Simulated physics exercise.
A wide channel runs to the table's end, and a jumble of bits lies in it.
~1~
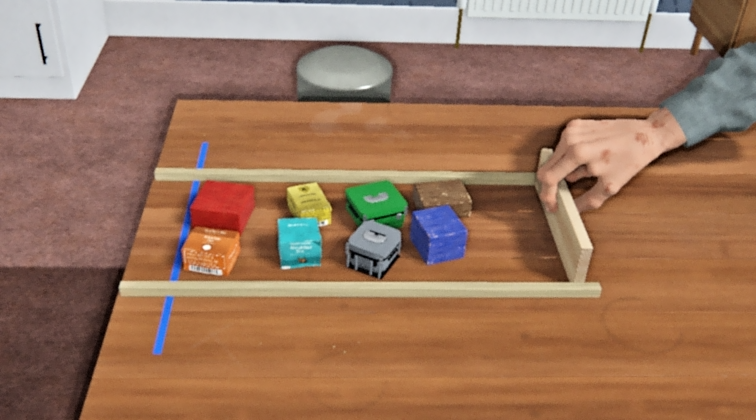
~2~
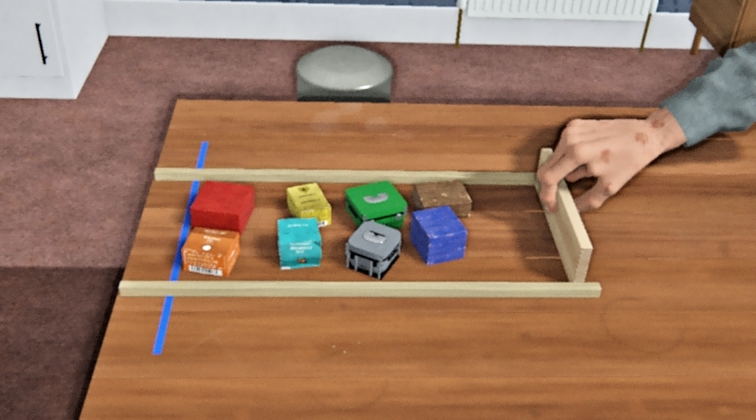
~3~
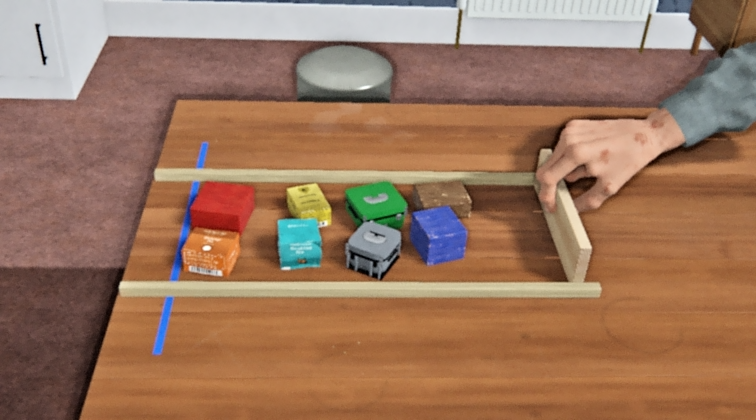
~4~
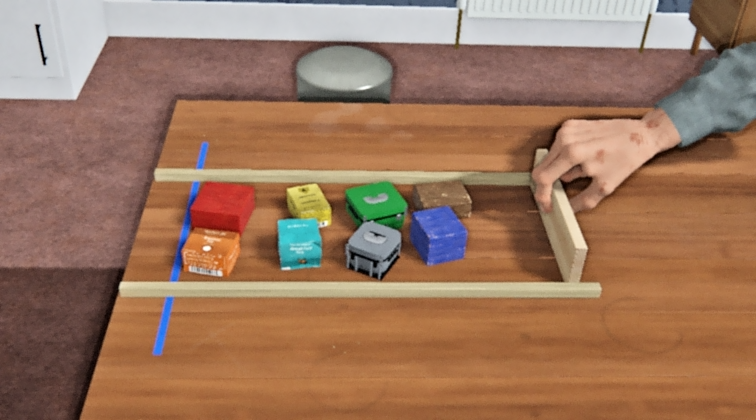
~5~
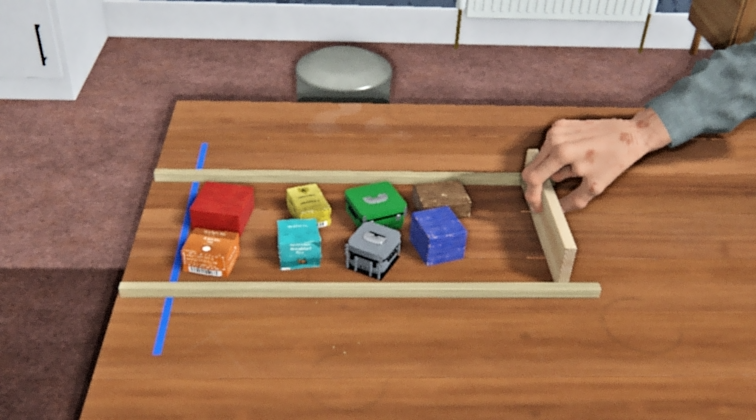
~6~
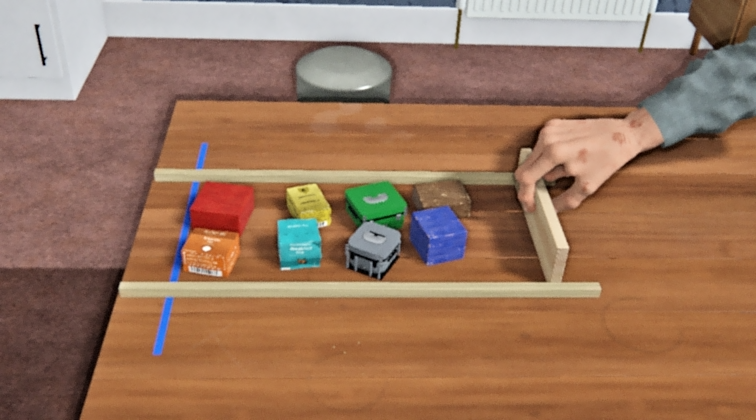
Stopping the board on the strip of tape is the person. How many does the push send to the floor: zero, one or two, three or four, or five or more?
Off the edge will go five or more.
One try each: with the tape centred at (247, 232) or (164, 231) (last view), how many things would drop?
Per try: 2; 5.
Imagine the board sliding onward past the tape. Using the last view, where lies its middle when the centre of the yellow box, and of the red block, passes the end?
When the yellow box crosses, the middle is near (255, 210); when the red block crosses, near (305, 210).
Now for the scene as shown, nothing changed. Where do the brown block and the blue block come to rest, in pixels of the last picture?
In order, first (166, 196), then (161, 230).
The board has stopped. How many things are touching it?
At rest, 3 are in contact.
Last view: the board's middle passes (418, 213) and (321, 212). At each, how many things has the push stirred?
The counts are 5 and 8.
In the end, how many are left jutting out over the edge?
That comes to 1 of them.
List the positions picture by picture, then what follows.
Orange box (211, 251); red block (223, 208); turquoise box (299, 243); board (561, 214); tape (185, 231), in the first picture.
Red block (223, 208); blue block (438, 235), in the second picture.
Turquoise box (299, 243); brown block (442, 200), in the third picture.
Orange box (212, 252); grey case (374, 250), in the fourth picture.
Red block (223, 209); yellow box (308, 207), in the fifth picture.
Orange box (211, 252); red block (223, 209); turquoise box (299, 244); board (539, 214); tape (185, 231), in the sixth picture.
Soon after, none off yet; orange box at rest near (211, 252); red block at rest near (223, 209); turquoise box at rest near (299, 244).
Then, none off yet; orange box moved a little near (191, 252); red block moved about its own width near (180, 210); turquoise box moved about its own width near (237, 250).
Further on, one off so far; orange box moved well along near (135, 251); red block falling; turquoise box moved well along near (178, 253).
By the end, the number that fall off is five or more; fallen, green case, yellow box, turquoise box, red block and orange box.
